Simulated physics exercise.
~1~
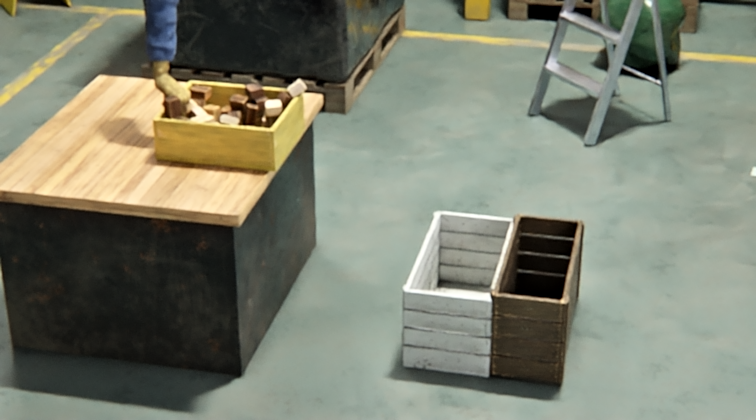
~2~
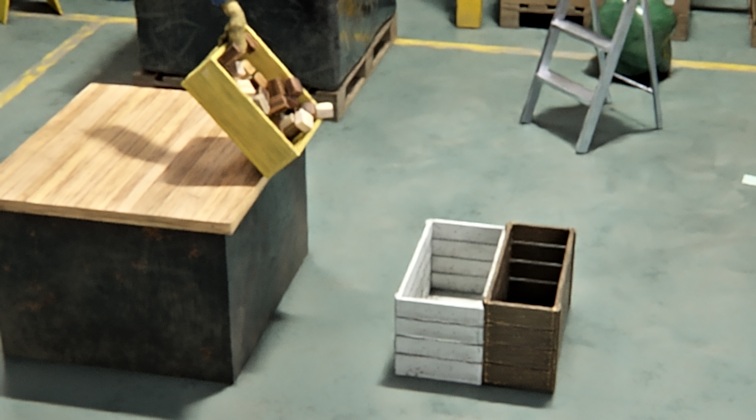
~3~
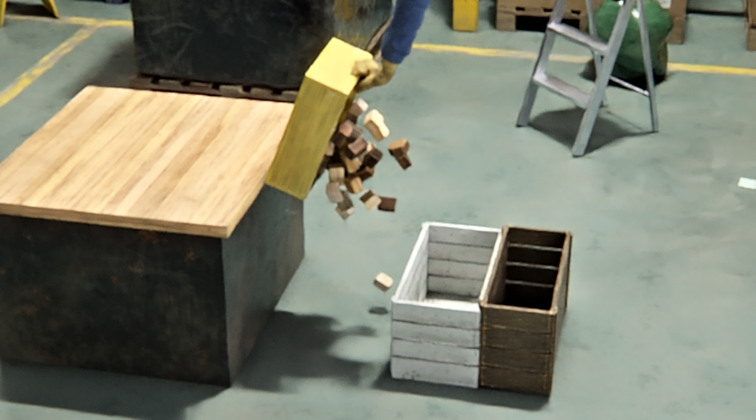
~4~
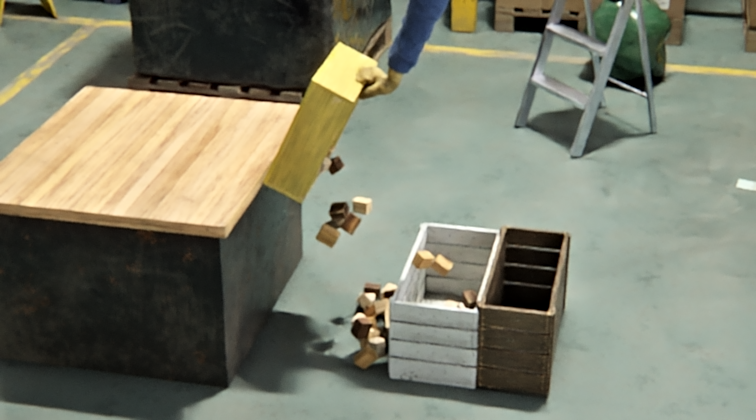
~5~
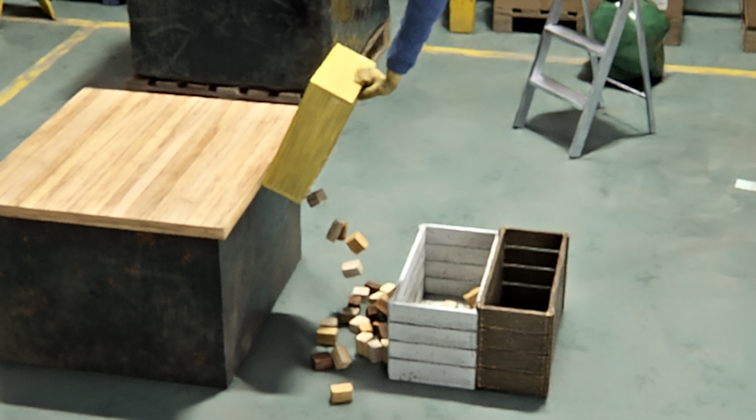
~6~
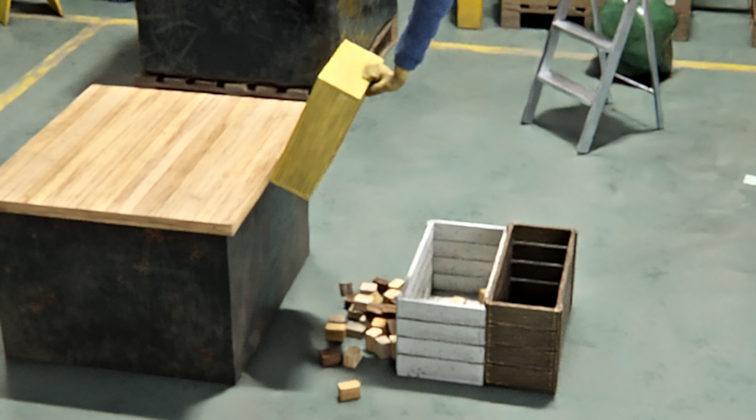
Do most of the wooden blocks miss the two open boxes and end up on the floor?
Yes, most of them land in a pile on the floor between the bench and the white box. Only a smaller share drops into the white box.
A gloved hand tipping a yellow crate off a bench, spilling wooden blocks mostly onto the floor before the white box.
